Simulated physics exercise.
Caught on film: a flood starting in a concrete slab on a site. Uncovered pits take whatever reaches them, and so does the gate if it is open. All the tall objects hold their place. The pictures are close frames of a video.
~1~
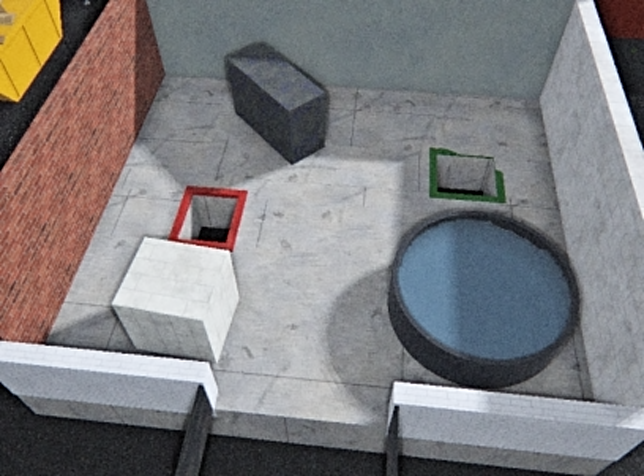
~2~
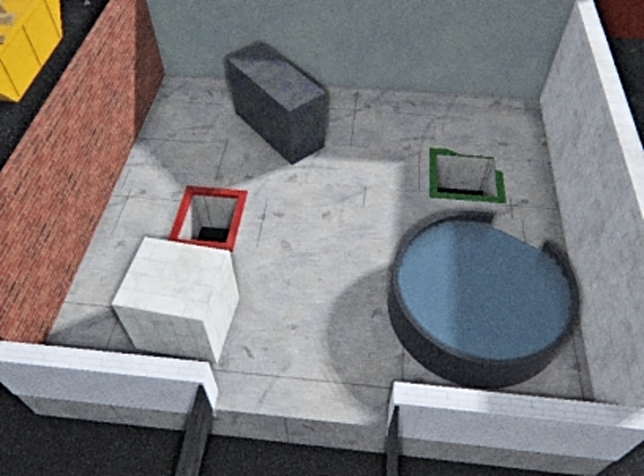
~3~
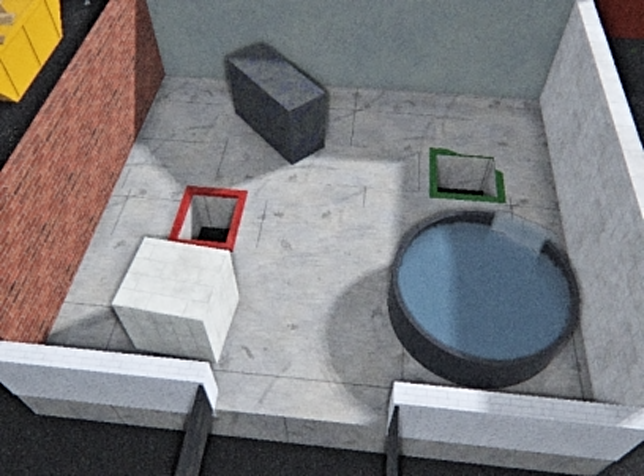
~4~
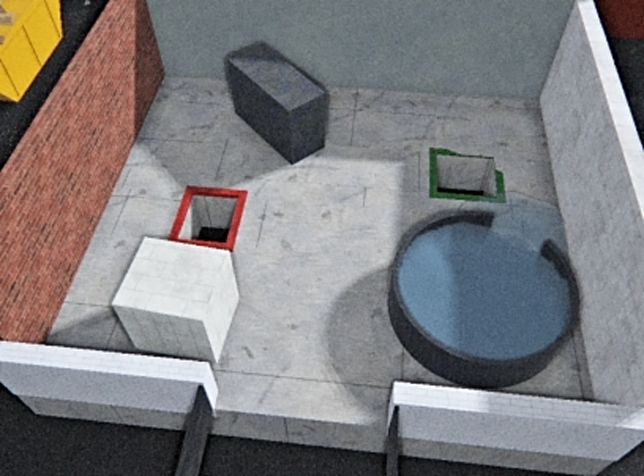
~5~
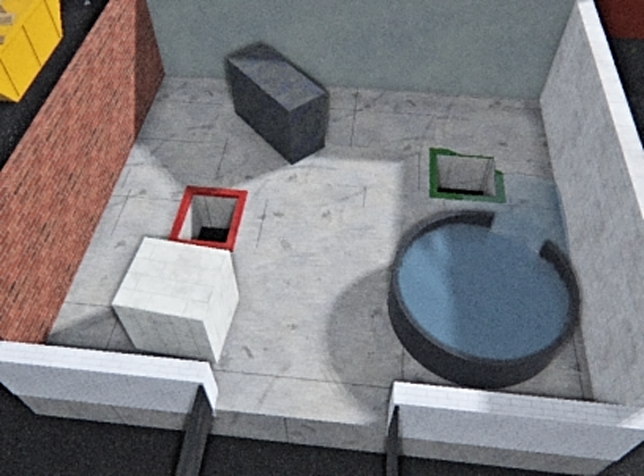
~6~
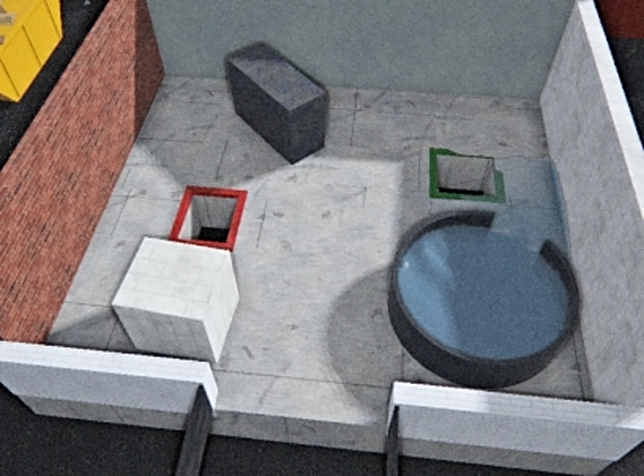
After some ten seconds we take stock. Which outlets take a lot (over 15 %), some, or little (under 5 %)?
In the end: The gate takes less than 5 %; the green pit takes more than 15 %; the red pit takes less than 5 %.
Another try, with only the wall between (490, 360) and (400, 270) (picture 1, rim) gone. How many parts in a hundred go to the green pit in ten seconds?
Roughly, in per cent: Green 2.
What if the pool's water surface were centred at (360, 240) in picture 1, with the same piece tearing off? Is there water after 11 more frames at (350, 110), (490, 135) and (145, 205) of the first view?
In turn: Covered, no water, no water.
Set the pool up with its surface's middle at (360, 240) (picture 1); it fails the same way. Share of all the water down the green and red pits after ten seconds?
Parts in a hundred: Green 45, red 0.
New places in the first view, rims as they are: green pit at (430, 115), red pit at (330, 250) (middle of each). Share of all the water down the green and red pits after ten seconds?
In per cent: Green 45, red 0.
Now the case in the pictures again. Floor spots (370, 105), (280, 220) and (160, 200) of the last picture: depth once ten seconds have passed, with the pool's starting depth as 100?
About 10, 2 and 4 per cent.
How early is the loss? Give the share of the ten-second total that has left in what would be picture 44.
I make it 65 per cent.
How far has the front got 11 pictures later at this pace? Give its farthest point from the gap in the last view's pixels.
At about (393, 94).
A moment on, water covers 10 % of the floor; the gate 0 %, the green pit 2 %, the red pit 0 %.
Next, water covers 15 % of the floor; the gate 0 %, the green pit 4 %, the red pit 0 %.
Then, water covers 25 % of the floor; the gate 0 %, the green pit 8 %, the red pit 0 %.
Later, water covers 50 % of the floor; the gate 0 %, the green pit 12 %, the red pit 0 %.
In the end, water covers 90 % of the floor; the gate 2 %, the green pit 17 %, the red pit 0 %.
